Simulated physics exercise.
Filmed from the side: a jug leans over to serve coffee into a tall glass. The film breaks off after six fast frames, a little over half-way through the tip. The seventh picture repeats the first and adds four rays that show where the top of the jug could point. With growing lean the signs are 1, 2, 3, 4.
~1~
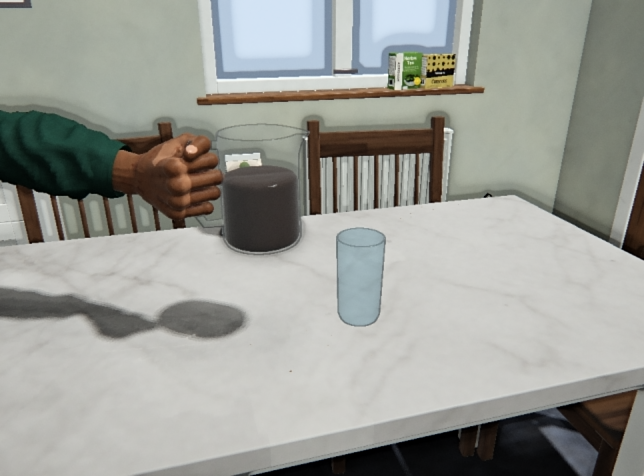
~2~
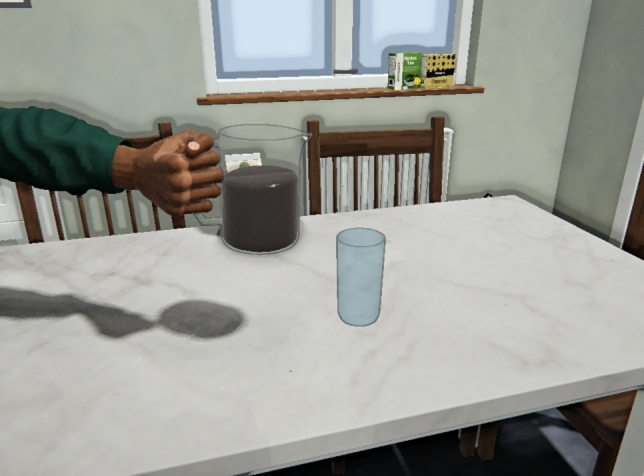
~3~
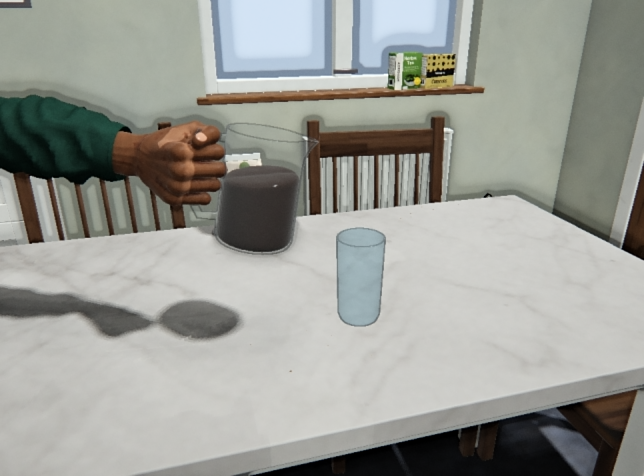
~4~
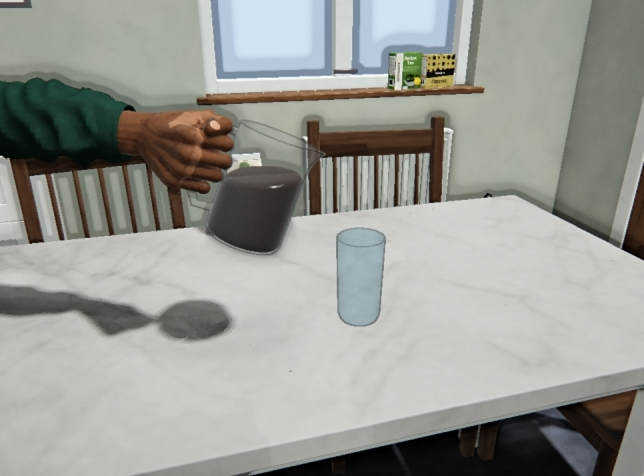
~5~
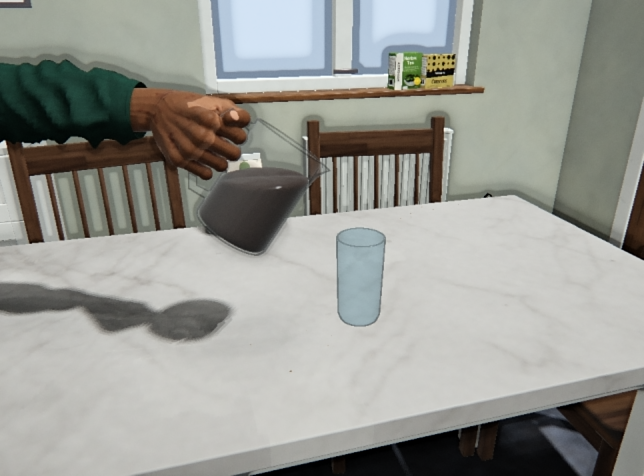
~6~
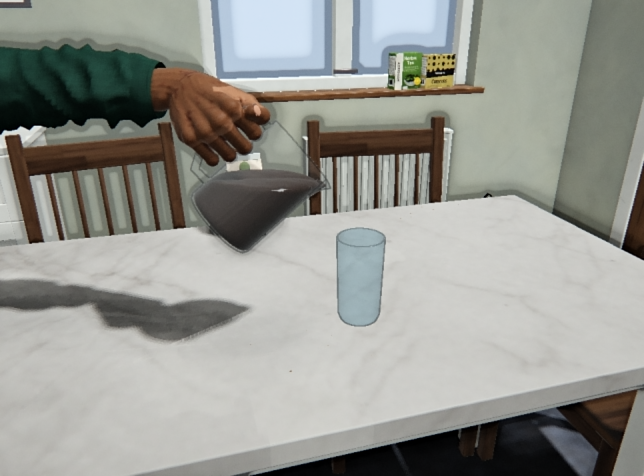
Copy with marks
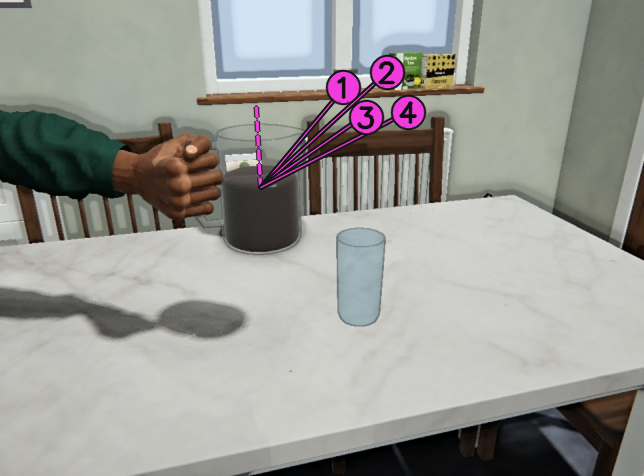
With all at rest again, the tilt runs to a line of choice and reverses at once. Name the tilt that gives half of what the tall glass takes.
Go for 4.
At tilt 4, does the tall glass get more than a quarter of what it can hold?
Yes, it does.
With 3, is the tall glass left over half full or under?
Under half.
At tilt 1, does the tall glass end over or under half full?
Under half.
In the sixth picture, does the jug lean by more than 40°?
Yes, it does.
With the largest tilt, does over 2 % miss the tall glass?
No, it does not.
In magenta, 1 at (332, 101); 2 at (374, 83); 3 at (350, 124); 4 at (393, 119).
Choosing 1, nothing reaches the tall glass.
Choosing 2, the tall glass ends with about 7 % of what it can hold.
Choosing 3, the tall glass ends with about 23 % of what it can hold.
Choosing 4, the tall glass ends with about 49 % of what it can hold.
